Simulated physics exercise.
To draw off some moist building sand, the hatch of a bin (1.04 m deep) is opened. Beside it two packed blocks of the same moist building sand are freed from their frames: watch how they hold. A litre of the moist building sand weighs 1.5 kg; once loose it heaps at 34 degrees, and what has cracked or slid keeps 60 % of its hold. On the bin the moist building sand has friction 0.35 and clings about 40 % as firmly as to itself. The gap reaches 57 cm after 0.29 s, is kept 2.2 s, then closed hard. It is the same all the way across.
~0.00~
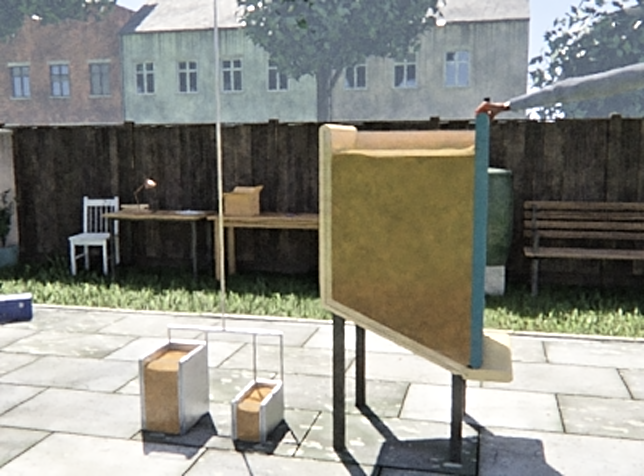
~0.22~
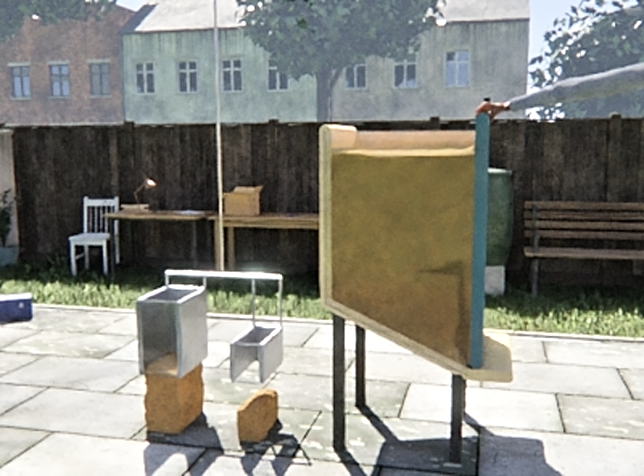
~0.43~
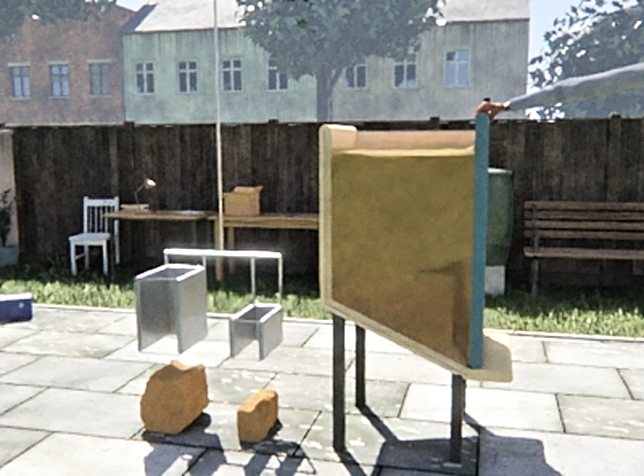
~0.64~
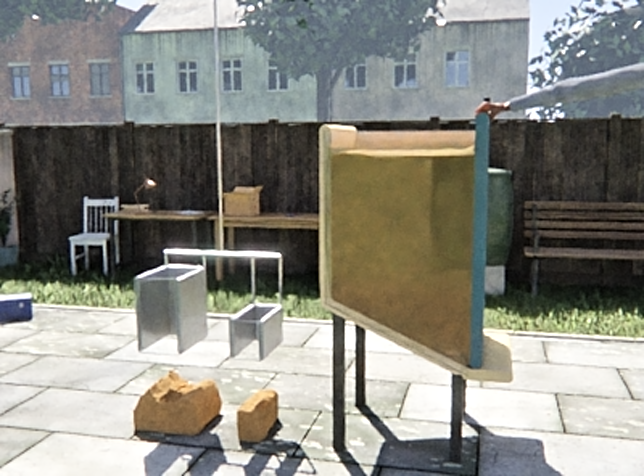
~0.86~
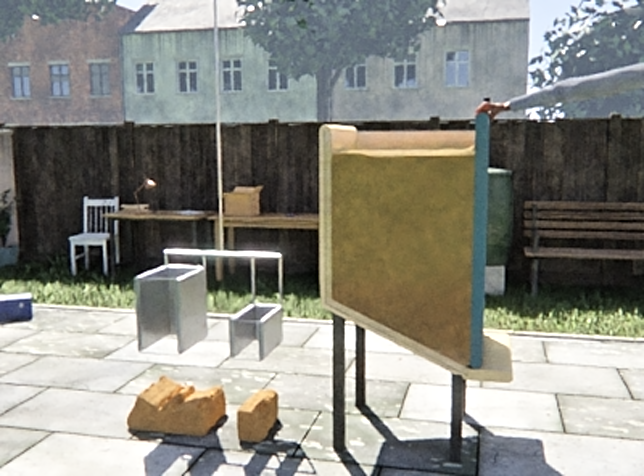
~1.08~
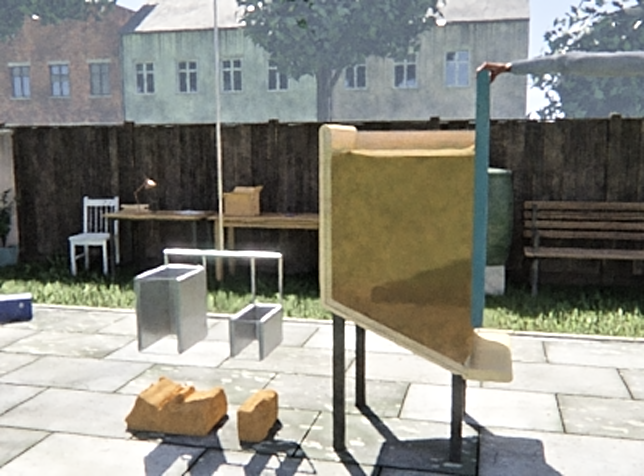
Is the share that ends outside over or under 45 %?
It comes out over 45 %.
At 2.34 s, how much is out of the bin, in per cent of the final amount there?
About 50 %.
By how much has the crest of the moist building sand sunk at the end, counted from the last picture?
Roughly 40 cm.
After 1.66 s, the hatch is 57 cm open and 8 % is out.
After 2.34 s, the hatch is 57 cm open and 28 % is out.
After 3.03 s, the hatch is 57 cm open and 50 % is out.
After 3.72 s, the hatch is 14 cm open and 58 % is out.
After 4.50 s, the hatch is shut and 59 % is out.
